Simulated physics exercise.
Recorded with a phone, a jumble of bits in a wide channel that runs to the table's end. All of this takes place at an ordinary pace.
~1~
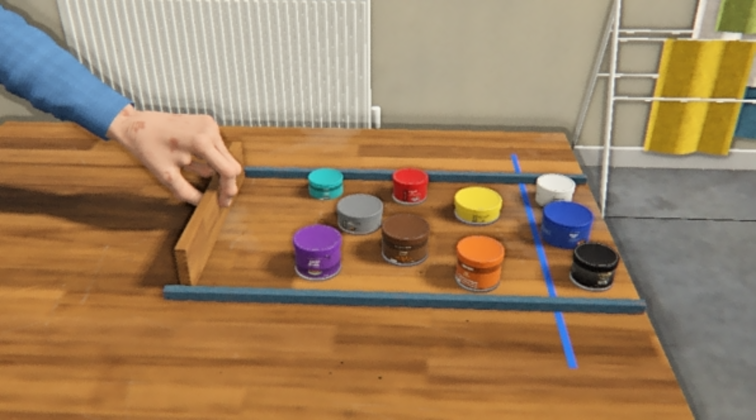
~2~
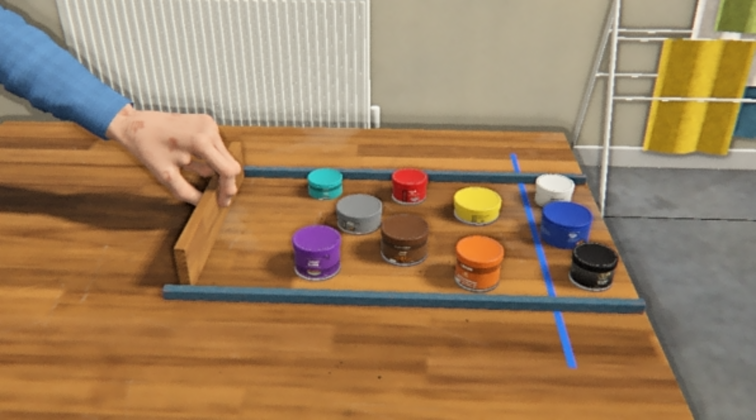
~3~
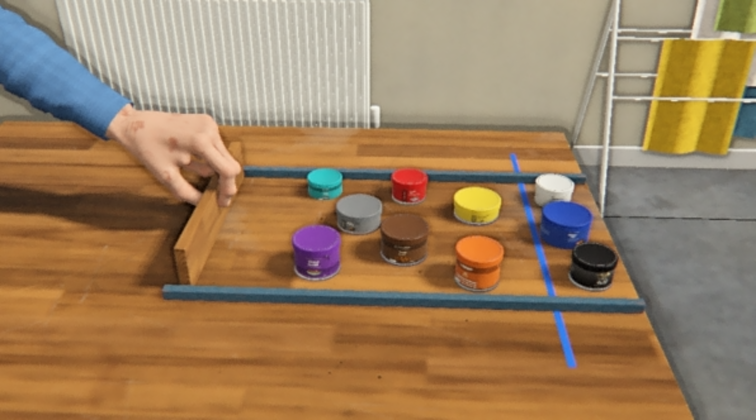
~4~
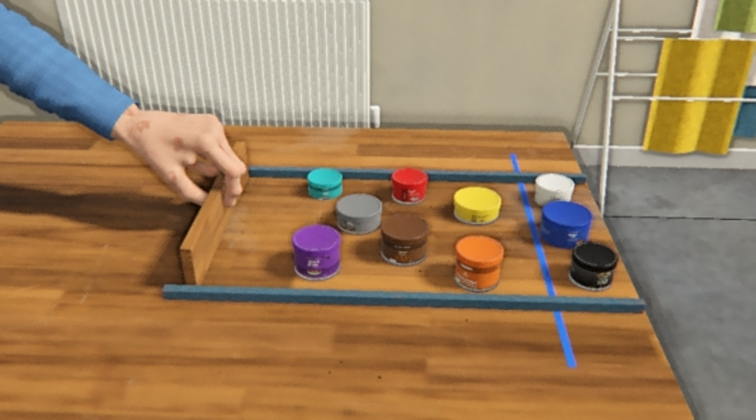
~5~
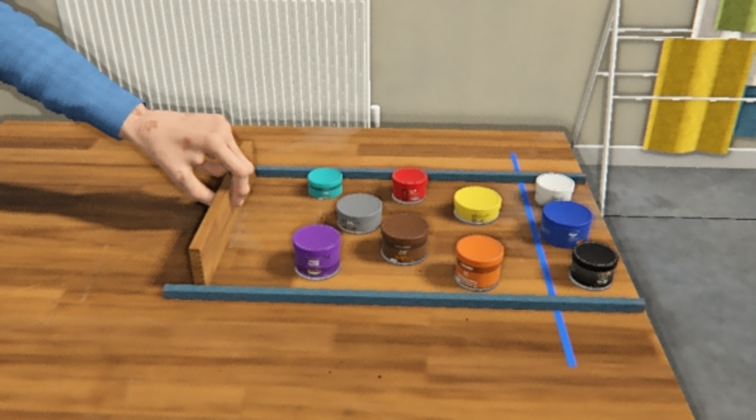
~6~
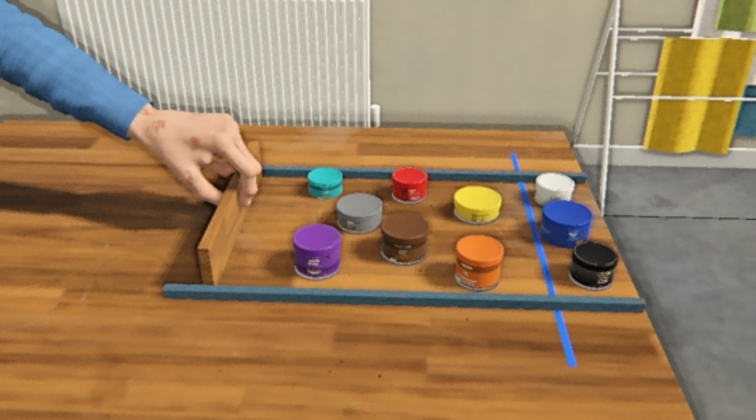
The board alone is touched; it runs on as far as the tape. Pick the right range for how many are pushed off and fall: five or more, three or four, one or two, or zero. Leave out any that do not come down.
The right range is one or two.
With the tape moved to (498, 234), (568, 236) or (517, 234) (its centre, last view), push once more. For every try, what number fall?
You'd get 0, then 6, then 0.
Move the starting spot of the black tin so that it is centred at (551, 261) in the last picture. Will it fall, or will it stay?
From that start, the object then is safe.
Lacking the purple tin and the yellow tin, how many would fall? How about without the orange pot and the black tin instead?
Try 1: 0; try 2: 1.
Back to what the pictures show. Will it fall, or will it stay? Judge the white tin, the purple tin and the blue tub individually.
As for the white tin, it falls away; the purple tin does not drop; the blue tub does not drop.
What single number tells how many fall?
Total count: 2.
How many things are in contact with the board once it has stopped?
That makes 4.
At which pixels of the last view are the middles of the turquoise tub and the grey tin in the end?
They come to rest around (540, 184) and (555, 214).
Soon after, none off yet; black tin at rest near (593, 266); white tin at rest near (554, 191); blue tub at rest near (565, 224).
By the end, the number that fall off is one or two; fallen, white tin and black tin.
